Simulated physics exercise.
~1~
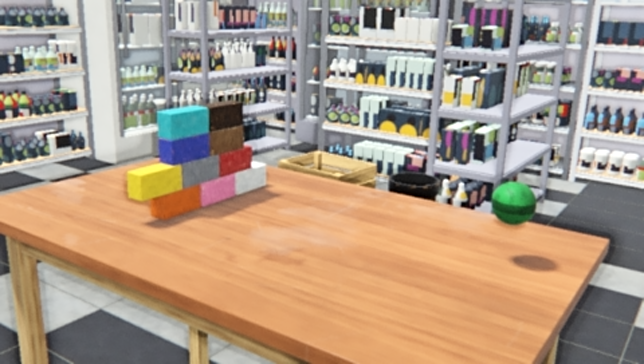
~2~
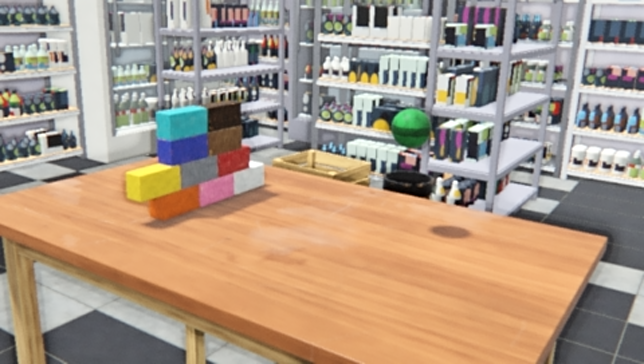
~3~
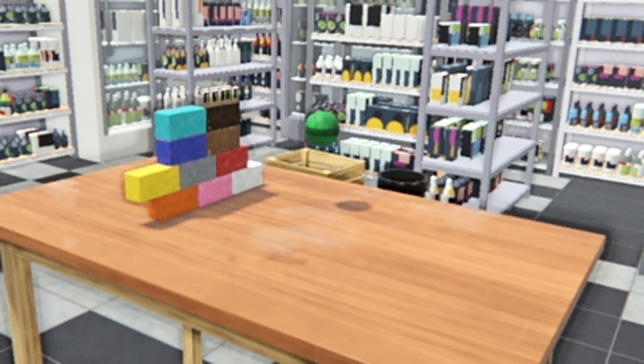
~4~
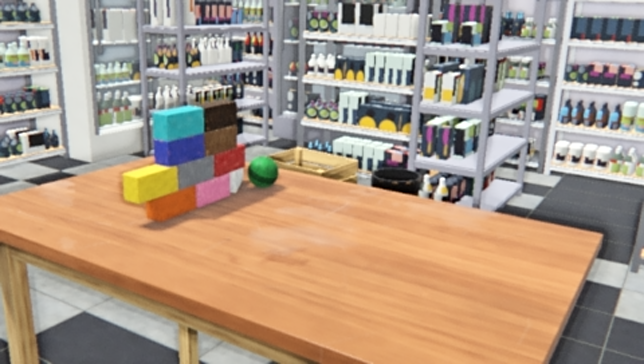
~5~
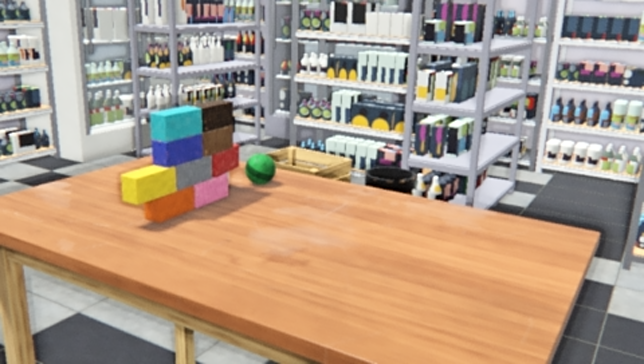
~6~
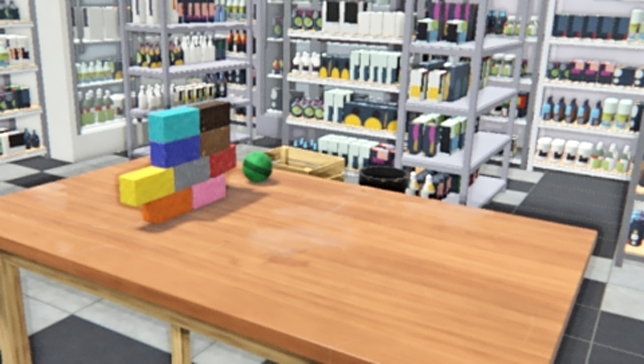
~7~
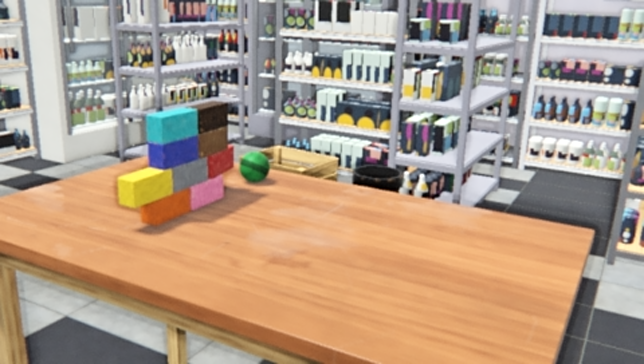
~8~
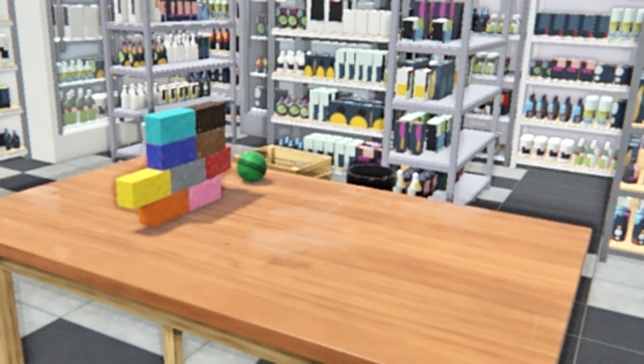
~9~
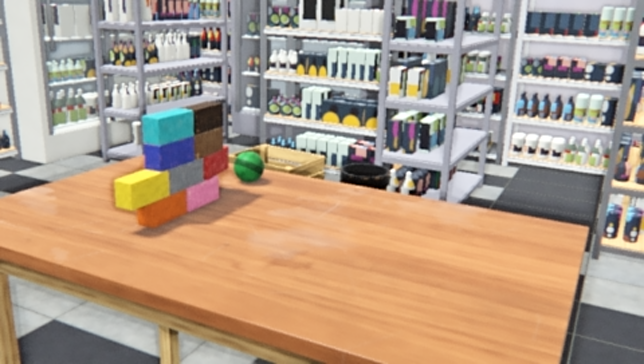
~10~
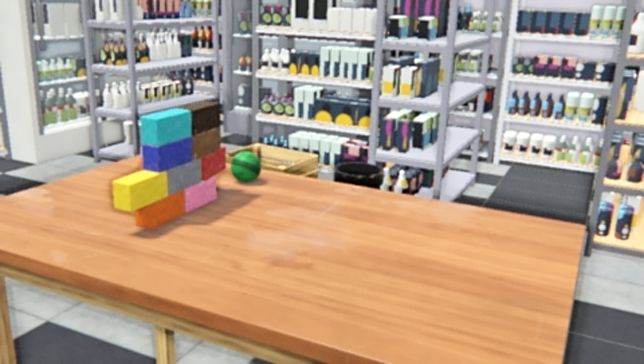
At the start, a green ball is in the air above the right side of a wooden table, while a small pile of coloured blocks stands on the left, with shop shelves behind. The ball flies left, rising and then dropping toward the pile. It comes down at the pile's right end, where the white block in the bottom row shifts and then passes out of view. The ball stays close beside the pile as the view drifts slightly. At the end, the other blocks still stand stacked, with the white one no longer visible.
